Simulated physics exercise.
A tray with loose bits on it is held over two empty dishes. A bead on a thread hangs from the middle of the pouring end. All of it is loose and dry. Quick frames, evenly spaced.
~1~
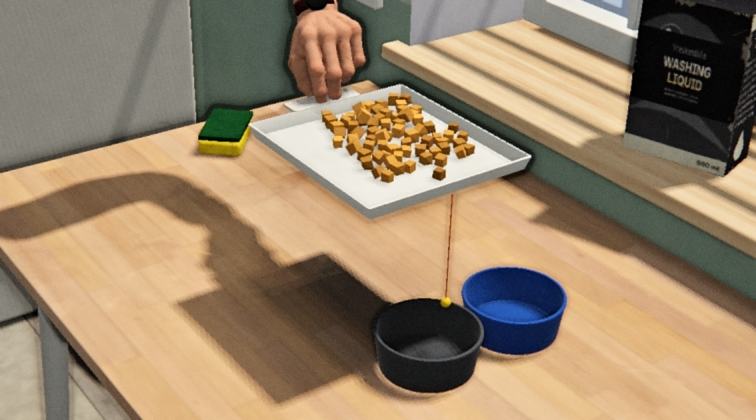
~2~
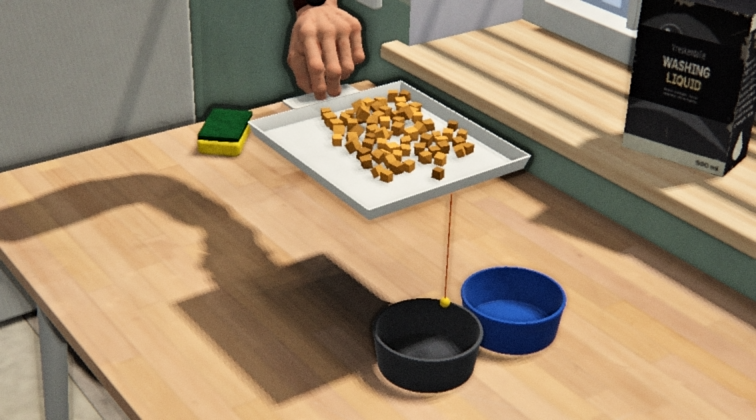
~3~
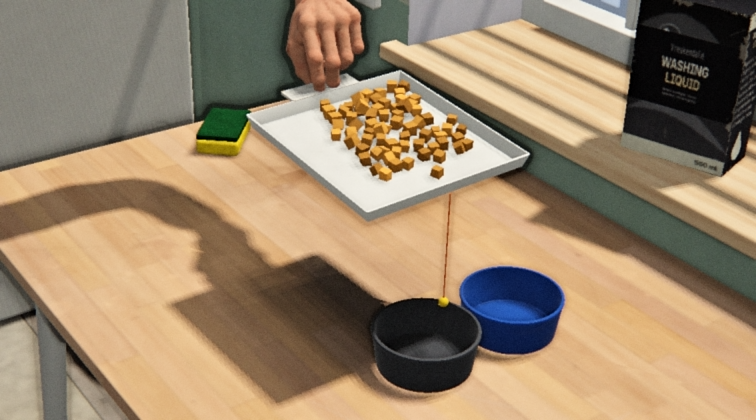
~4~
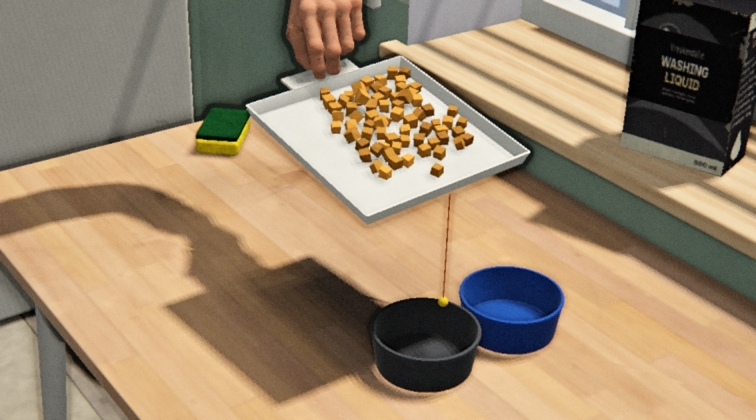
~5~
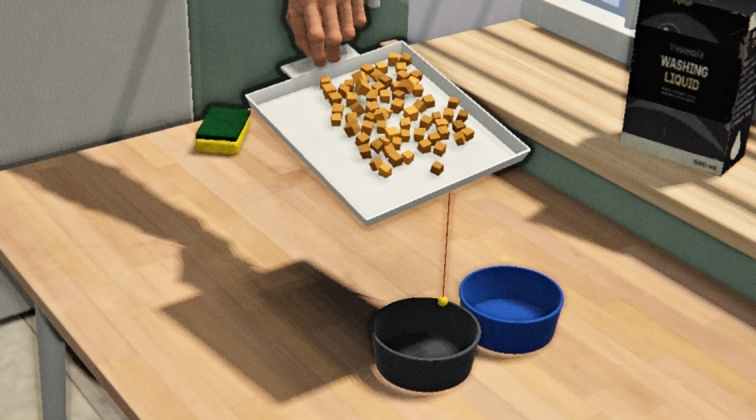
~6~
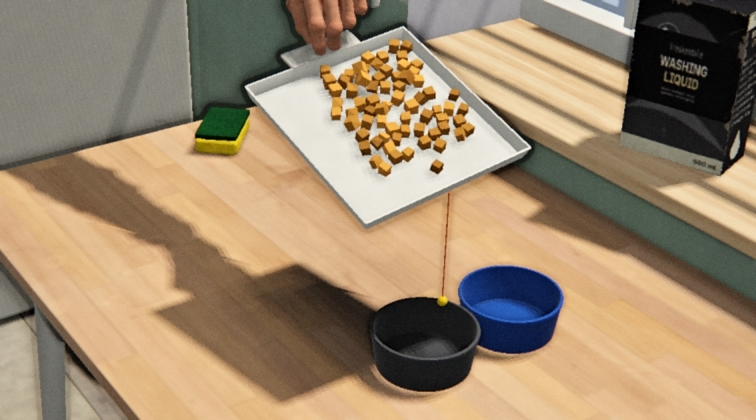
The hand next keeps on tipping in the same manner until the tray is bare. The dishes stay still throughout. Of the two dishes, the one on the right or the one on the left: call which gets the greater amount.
I call it for the one on the left.
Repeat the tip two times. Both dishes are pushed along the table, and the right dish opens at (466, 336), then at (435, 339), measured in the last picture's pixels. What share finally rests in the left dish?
You'd get 40 in a hundred first and 30 in a hundred after that.
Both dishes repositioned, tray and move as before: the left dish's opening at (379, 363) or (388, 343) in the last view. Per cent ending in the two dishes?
Roughly 90 per cent, and 80 per cent.
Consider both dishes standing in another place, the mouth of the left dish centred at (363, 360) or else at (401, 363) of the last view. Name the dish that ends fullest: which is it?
Case one: The dish at left. Case two: The dish at left.
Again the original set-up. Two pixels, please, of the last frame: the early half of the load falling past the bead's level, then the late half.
(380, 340), then (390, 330).
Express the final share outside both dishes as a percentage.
Close to 60 %, give or take.
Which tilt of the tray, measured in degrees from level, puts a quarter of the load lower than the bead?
About 75 degrees.
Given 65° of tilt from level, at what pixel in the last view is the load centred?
Look around (400, 193) in the last picture.
Just after the last frame, tray tipped steeply; the larger part on the tray; just a few outside both; about a tenth in the air.
A moment on, tray tipped past a quarter turn; roughly a quarter on the tray; about a tenth in the left dish; roughly a third outside both; roughly a third in the air.
Further on, tray tipped past a quarter turn; roughly a third in the left dish; roughly two thirds outside both.
When it is over, tray tipped past a quarter turn; roughly a third in the left dish; not one in the right dish; roughly two thirds outside both.
